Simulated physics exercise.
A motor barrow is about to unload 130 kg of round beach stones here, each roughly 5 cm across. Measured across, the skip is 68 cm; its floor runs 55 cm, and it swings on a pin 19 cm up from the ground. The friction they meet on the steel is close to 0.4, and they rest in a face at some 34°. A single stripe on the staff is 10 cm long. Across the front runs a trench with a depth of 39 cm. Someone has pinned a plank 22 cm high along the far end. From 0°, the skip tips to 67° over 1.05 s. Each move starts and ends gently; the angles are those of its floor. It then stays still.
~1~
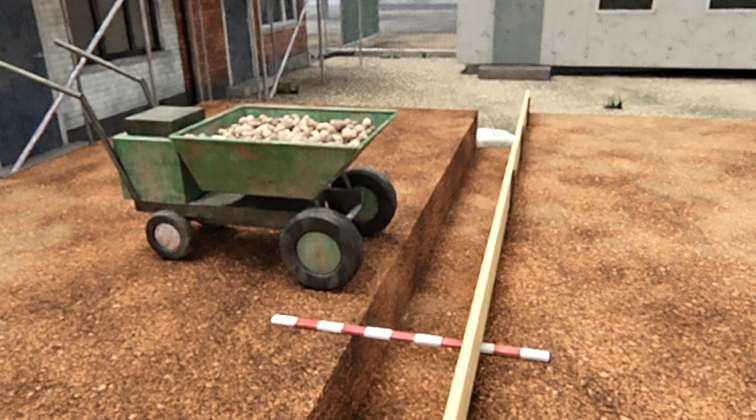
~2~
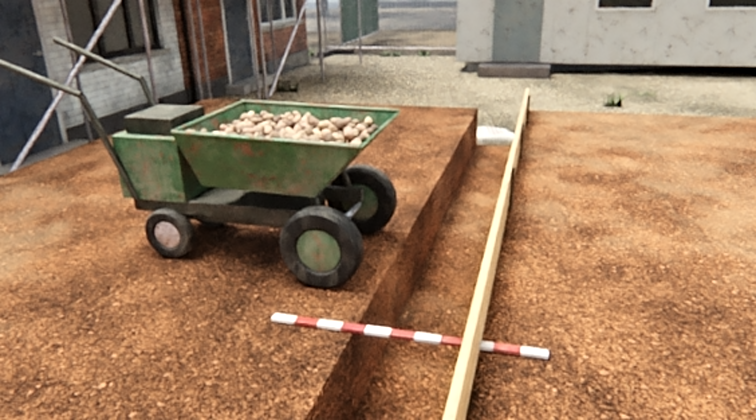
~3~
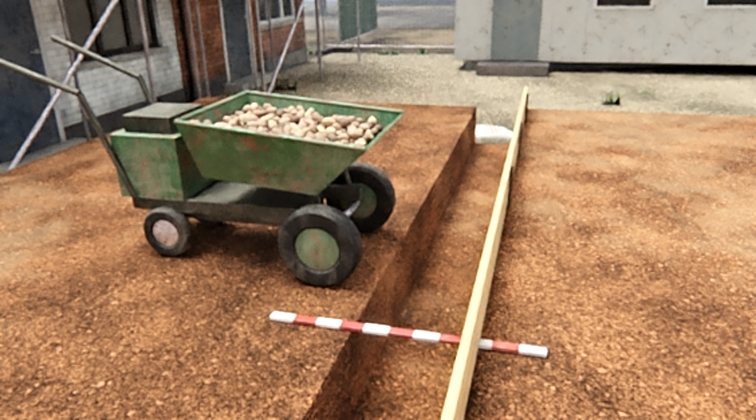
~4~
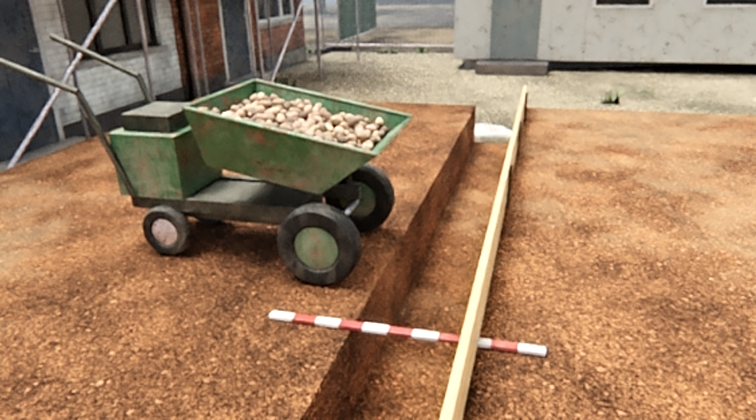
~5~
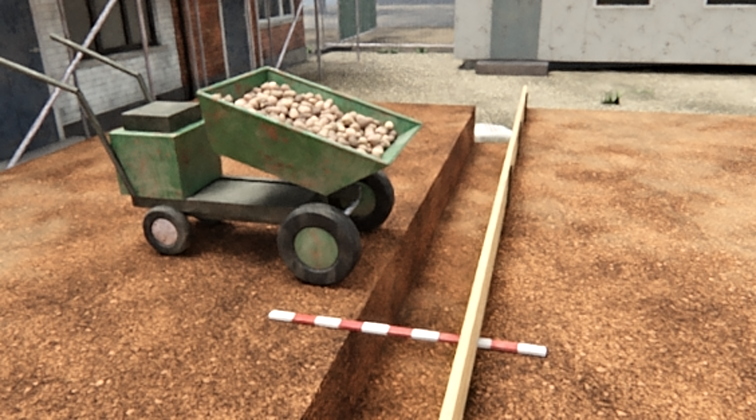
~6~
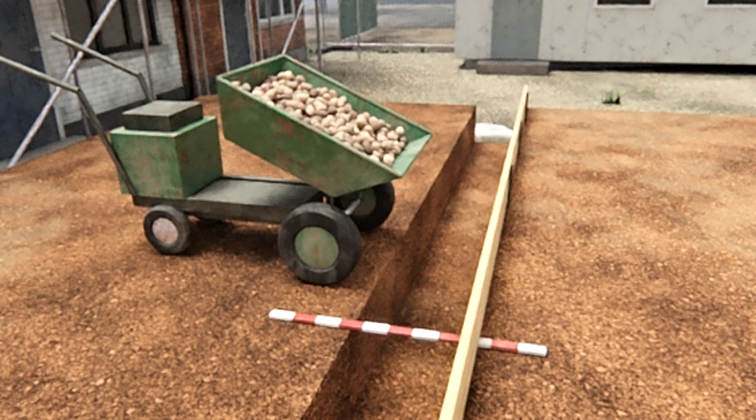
The green skip of a small barrow, heaped with round pale stones, sits level beside a trench crossed by a red-and-white staff and a long plank. It begins tilting slowly, then its rear rises steadily and its front lip dips toward the right, while the wheels and chassis stay still.
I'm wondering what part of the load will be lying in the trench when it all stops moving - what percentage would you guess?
I would guess about 84 per cent.
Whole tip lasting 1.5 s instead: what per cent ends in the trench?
In that case some 90 per cent.
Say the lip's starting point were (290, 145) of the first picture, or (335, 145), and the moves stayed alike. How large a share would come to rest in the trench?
First place: Near 100%; second place: Near 100%.
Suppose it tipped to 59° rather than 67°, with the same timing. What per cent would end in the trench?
Then roughly 80 percent.
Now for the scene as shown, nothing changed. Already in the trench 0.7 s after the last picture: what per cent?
About 35%.
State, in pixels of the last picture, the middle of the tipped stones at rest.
In the last view, about (455, 324).
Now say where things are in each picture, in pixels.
In the first picture, the skip is at 0°, its lip at (358, 148); the top of the load is at (298, 128).
In the second picture, lip at (360, 147), floor tilted 1°, highest stones at (285, 123).
In the third picture, lip at (366, 149), floor tilted 5°, highest stones at (266, 114).
In the fourth picture, lip at (376, 155), floor tilted 11°, highest stones at (259, 102).
In the fifth picture, the skip is at 18°, its lip at (388, 165); the top of the load is at (266, 91).
In the sixth picture, the skip is at 25°, its lip at (402, 177); the top of the load is at (280, 79).
Then, 0.4 s after the last picture the floor is at 57°, 100 % in the skip; the foremost stones are at (438, 207).
Then, 0.7 s after the last picture the floor is at 67°, 61 % in the skip, 33 % in the trench, 6 % past the trench; the foremost stones are at (530, 249).
Then, 1.1 s after the last picture the floor is at 67°, 18 % in the skip, 66 % in the trench, 16 % past the trench; the foremost stones are at (649, 295).
Then, 3.0 s after the last picture the floor is at 67°, 0 % in the skip, 84 % in the trench, 16 % past the trench; the foremost stones are past the picture's edge.
